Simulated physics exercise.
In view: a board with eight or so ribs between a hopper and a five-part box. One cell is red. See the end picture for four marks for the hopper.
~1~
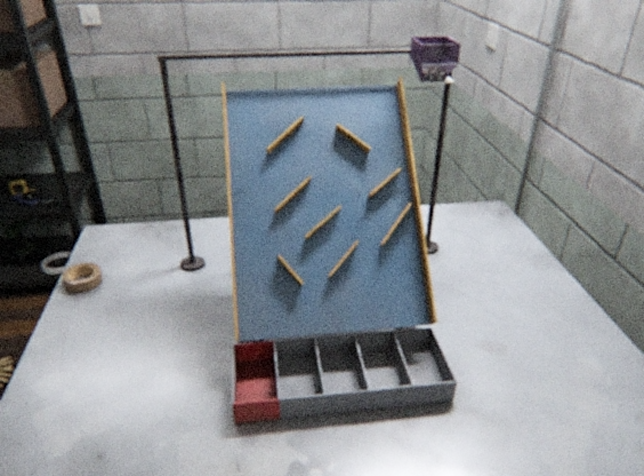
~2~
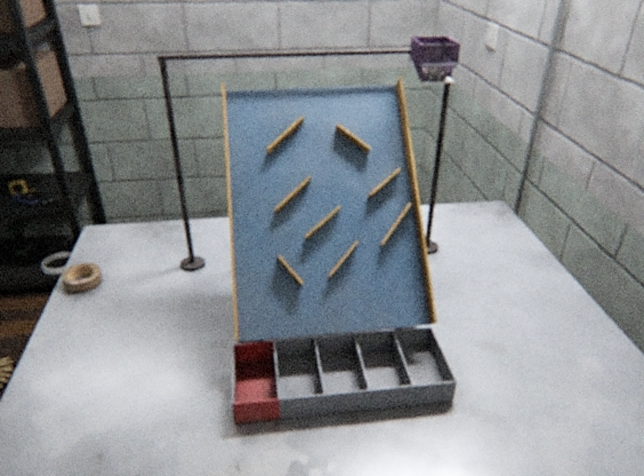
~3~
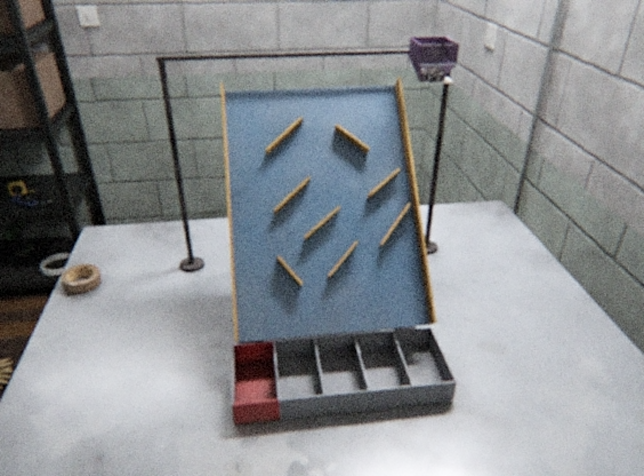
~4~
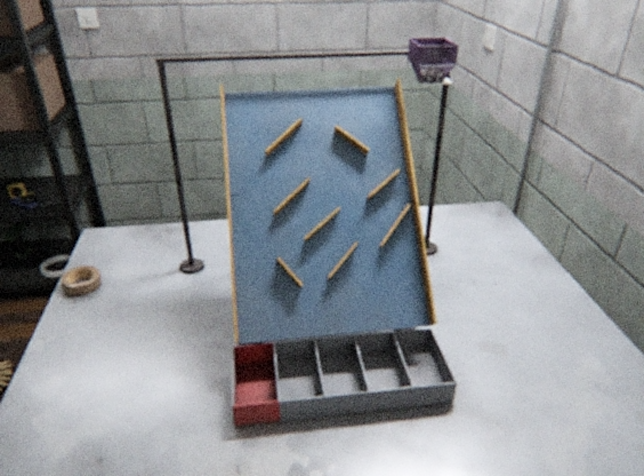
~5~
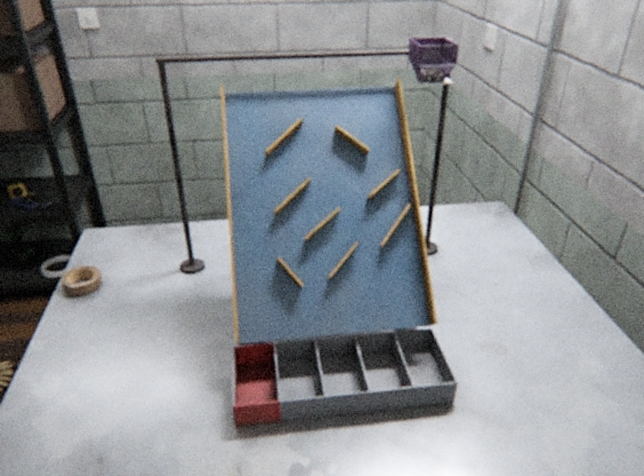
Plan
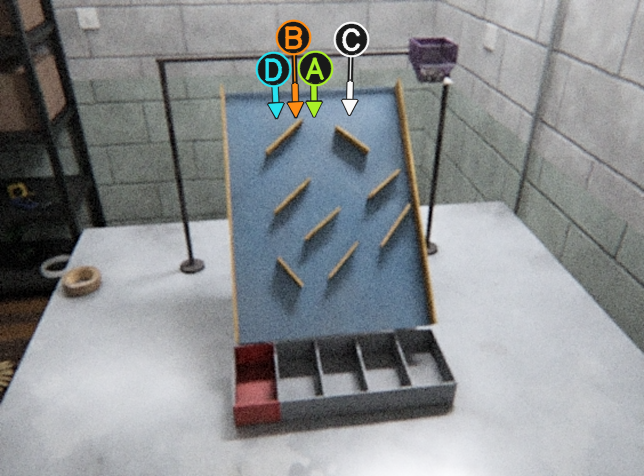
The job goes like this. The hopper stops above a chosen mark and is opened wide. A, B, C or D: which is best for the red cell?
Use mark D.
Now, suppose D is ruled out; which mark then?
B it is.
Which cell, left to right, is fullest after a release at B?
The first from the left.
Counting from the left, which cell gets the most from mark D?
The first from the left.
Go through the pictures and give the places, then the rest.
The first picture shows hopper near (432, 73), chocolate balls, door shut.
The second picture shows ribs (267, 149) to (303, 117), (337, 124) to (371, 148), (276, 210) to (311, 176).
The third picture shows ribs (369, 195) to (400, 169), (305, 237) to (340, 206), (382, 244) to (410, 204).
The fourth picture shows ribs (278, 257) to (302, 285), (329, 277) to (357, 242).
The fifth picture shows red cell near (258, 412), number 1 of 5 from the left.
On the marked copy, mark A meets the board at (314, 111); mark B meets the board at (295, 111); mark C meets the board at (349, 109); mark D meets the board at (276, 112).
With A, close to a third in the red cell, close to half in other cells, a small share outside the box.
With B, close to two thirds in the red cell, close to a quarter in other cells, a small share outside the box.
With C, close to a quarter in the red cell, close to two thirds in other cells, only a few outside the box.
With D, all but a few in the red cell, a small share in other cells, only a few outside the box.
